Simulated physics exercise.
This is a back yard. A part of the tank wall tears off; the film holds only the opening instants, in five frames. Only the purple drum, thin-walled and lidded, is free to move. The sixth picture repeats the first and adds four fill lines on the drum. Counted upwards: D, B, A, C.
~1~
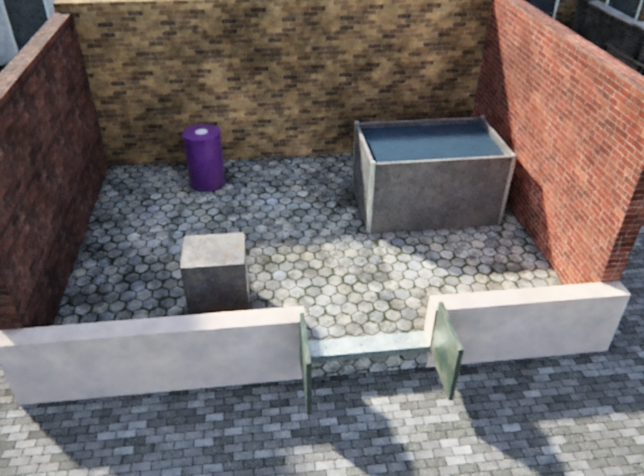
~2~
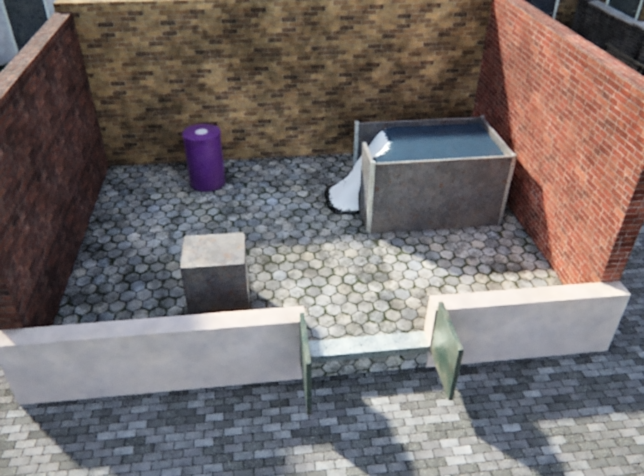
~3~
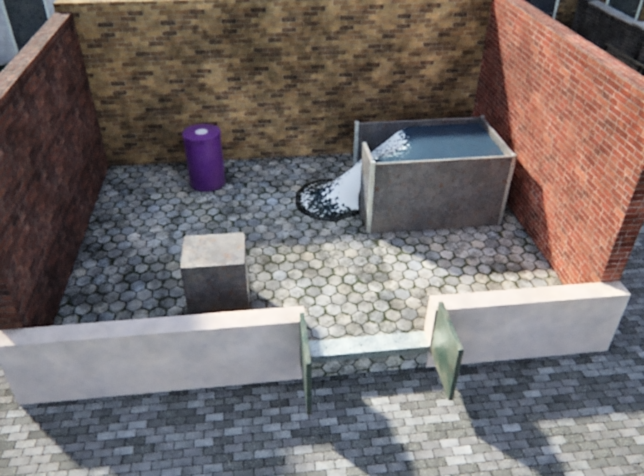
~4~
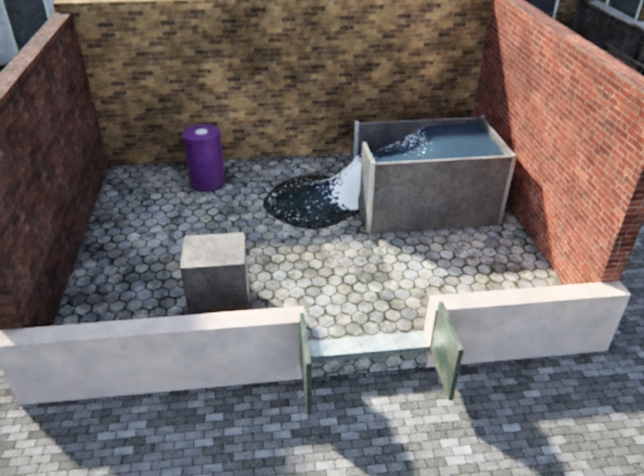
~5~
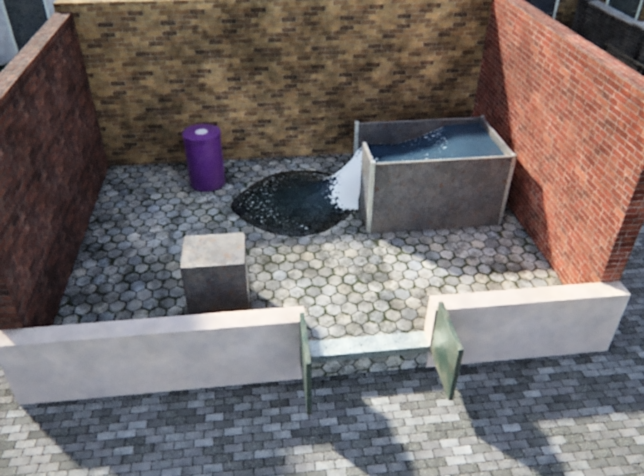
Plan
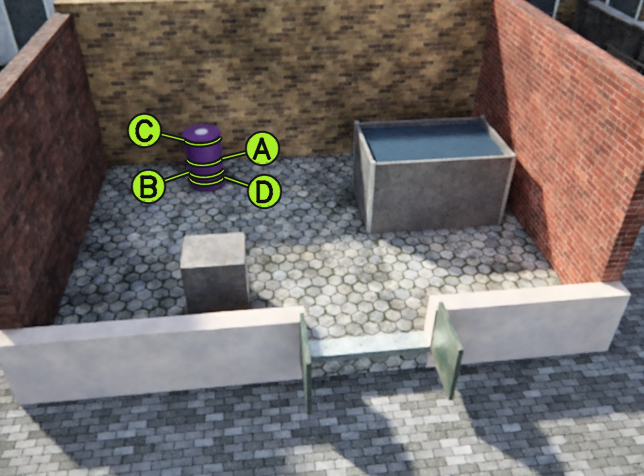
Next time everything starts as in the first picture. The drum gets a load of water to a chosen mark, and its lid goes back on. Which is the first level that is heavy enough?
I would pick level A.
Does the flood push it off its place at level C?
No, not at all.
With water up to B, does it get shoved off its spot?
Yes, it does.
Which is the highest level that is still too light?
B it is.
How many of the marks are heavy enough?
Two of them.
On the marked copy, A at (204, 165); B at (205, 177); C at (201, 144); D at (206, 184); from the bottom up D, B, A, C.
With A, it does not move.
With B, it is pushed about twice its own width away.
With C, it does not move.
With D, it is pushed about 5 times its own width away.
